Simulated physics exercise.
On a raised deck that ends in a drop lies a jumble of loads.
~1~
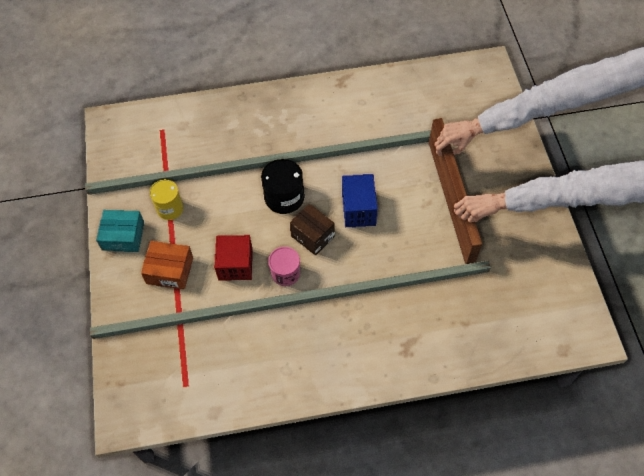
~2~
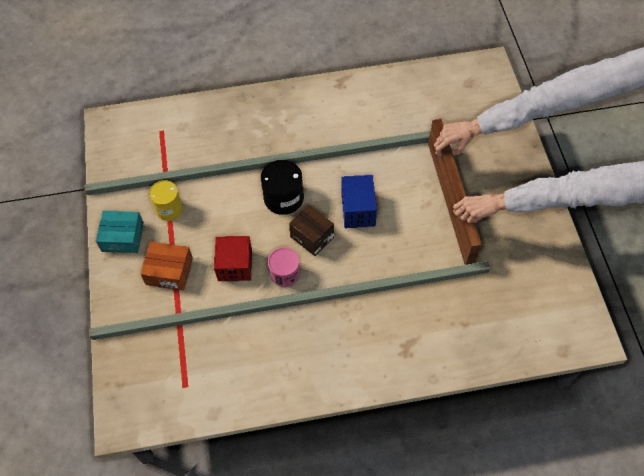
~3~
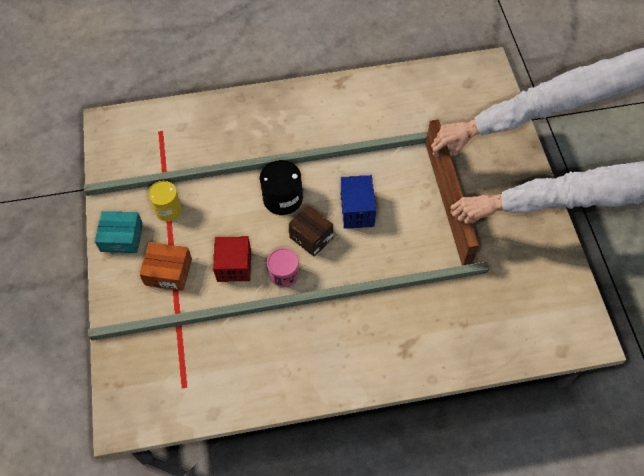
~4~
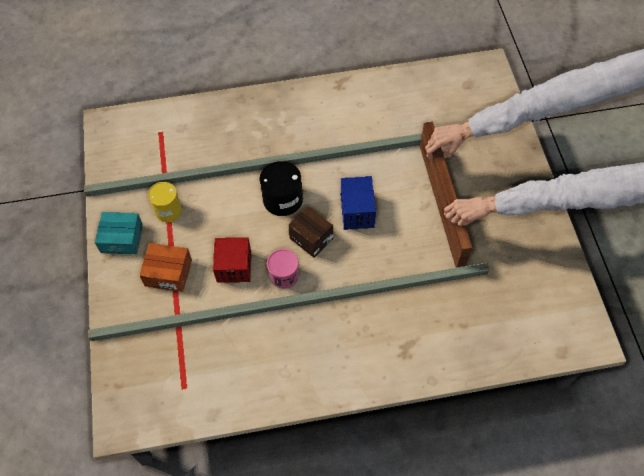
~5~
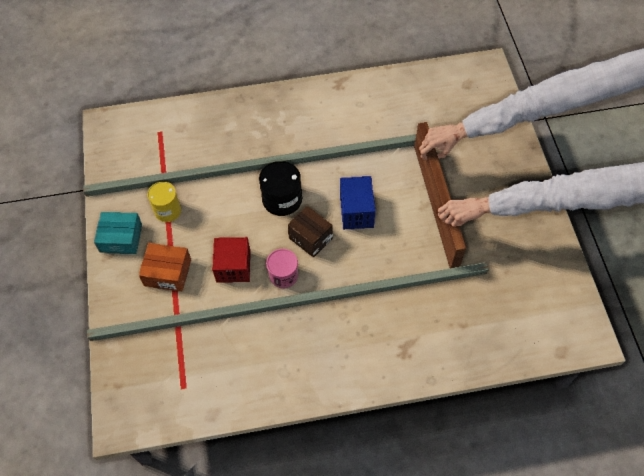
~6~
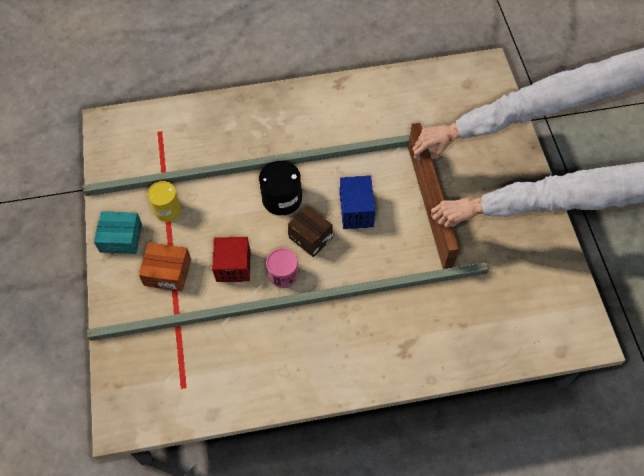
Two hands slide a brown wooden plank slightly left while the colored objects stay still.
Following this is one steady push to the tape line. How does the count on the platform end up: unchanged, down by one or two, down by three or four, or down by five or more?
It is going to spill one or two of them.
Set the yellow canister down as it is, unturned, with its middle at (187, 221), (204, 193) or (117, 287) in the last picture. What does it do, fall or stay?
Results in order: Not lost; not lost; over the edge.
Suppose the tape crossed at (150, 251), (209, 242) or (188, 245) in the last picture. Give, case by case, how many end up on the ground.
It would be 1, then 0, then 0.
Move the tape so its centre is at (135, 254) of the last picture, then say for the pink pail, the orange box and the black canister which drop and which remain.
Per object: Pink pail stays, orange box goes, black canister stays.
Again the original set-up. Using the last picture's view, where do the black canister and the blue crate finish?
Middles: Around (143, 198) and around (152, 235).
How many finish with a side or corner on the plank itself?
4.
A little later, none off yet; turquoise box at rest near (118, 233); orange box at rest near (165, 267); yellow canister at rest near (165, 202).
Next, none off yet; turquoise box at rest near (118, 233); orange box shifted about its own width near (133, 274); yellow canister shifted a little near (159, 203).
When it is over, the number that fall off is one or two; down, orange box.
